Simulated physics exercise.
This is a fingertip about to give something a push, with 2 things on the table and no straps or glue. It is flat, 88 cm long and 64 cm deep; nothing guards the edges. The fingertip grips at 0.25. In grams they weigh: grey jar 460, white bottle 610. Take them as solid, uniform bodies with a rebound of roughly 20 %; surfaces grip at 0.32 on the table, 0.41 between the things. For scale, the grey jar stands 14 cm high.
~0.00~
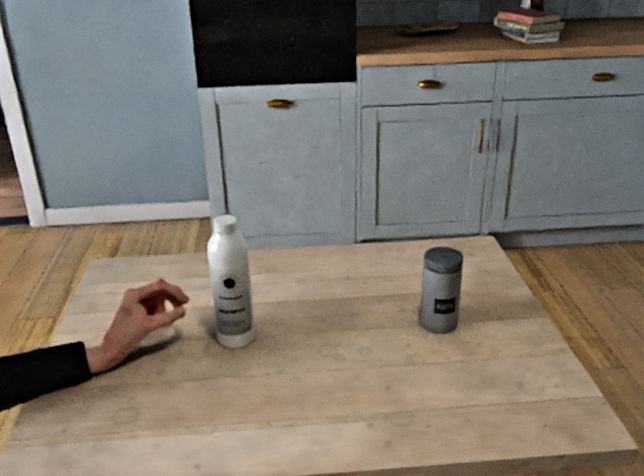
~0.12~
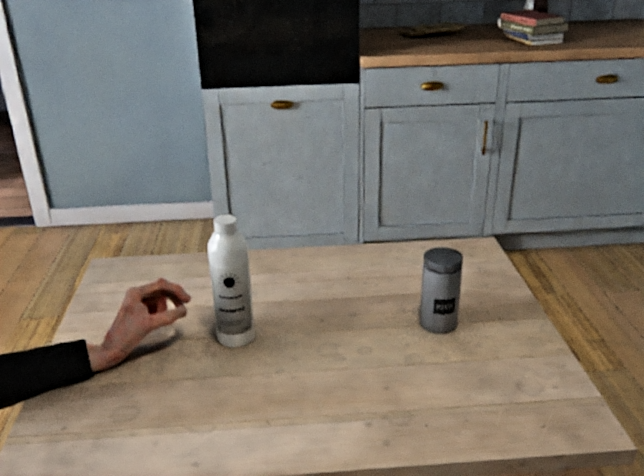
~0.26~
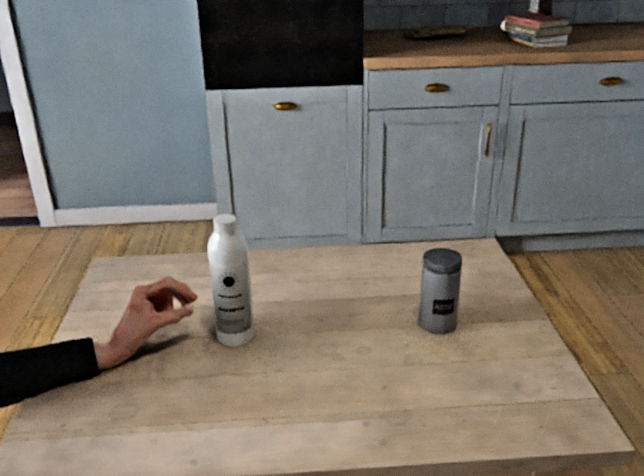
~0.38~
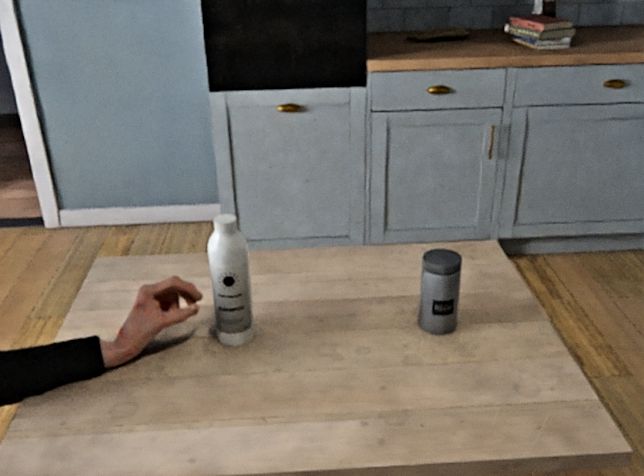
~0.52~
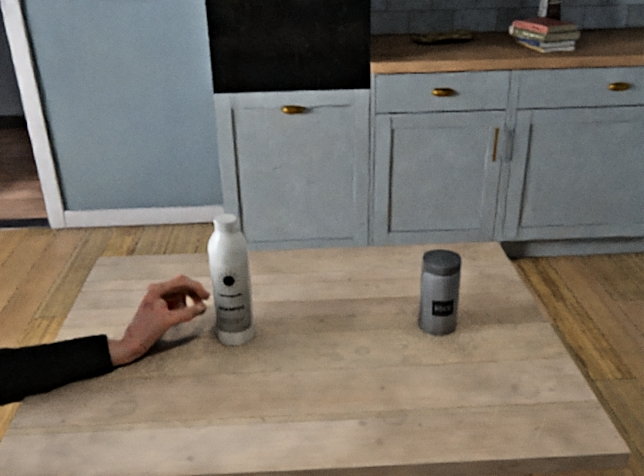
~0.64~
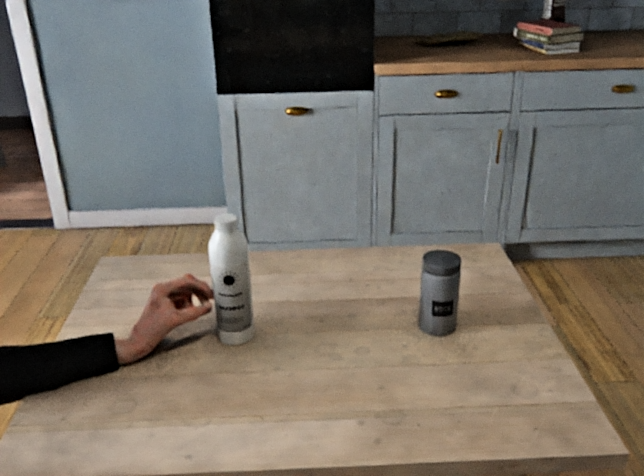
The video shows a white bottle and a grey jar standing apart on a wooden table in a kitchen, while a hand in a dark sleeve at the left moves slightly rightward, closing the small gap to the motionless bottle.
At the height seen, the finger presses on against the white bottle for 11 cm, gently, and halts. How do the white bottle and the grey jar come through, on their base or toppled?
The white bottle is still upright, the grey jar is still upright.
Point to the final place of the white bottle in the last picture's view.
Near (295, 277).
By 1.14 s, hand has come 8 cm; white bottle 4 cm from its spot near (253, 278).
By 1.64 s, hand has come 12 cm; white bottle 8 cm from its spot near (277, 277).
When it is over (2.6 s), not toppled but over 5 cm from the start, white bottle; grey jar within 5 cm of the start. End places, in pixels of the last picture, white bottle near (295, 277), grey jar near (440, 293).
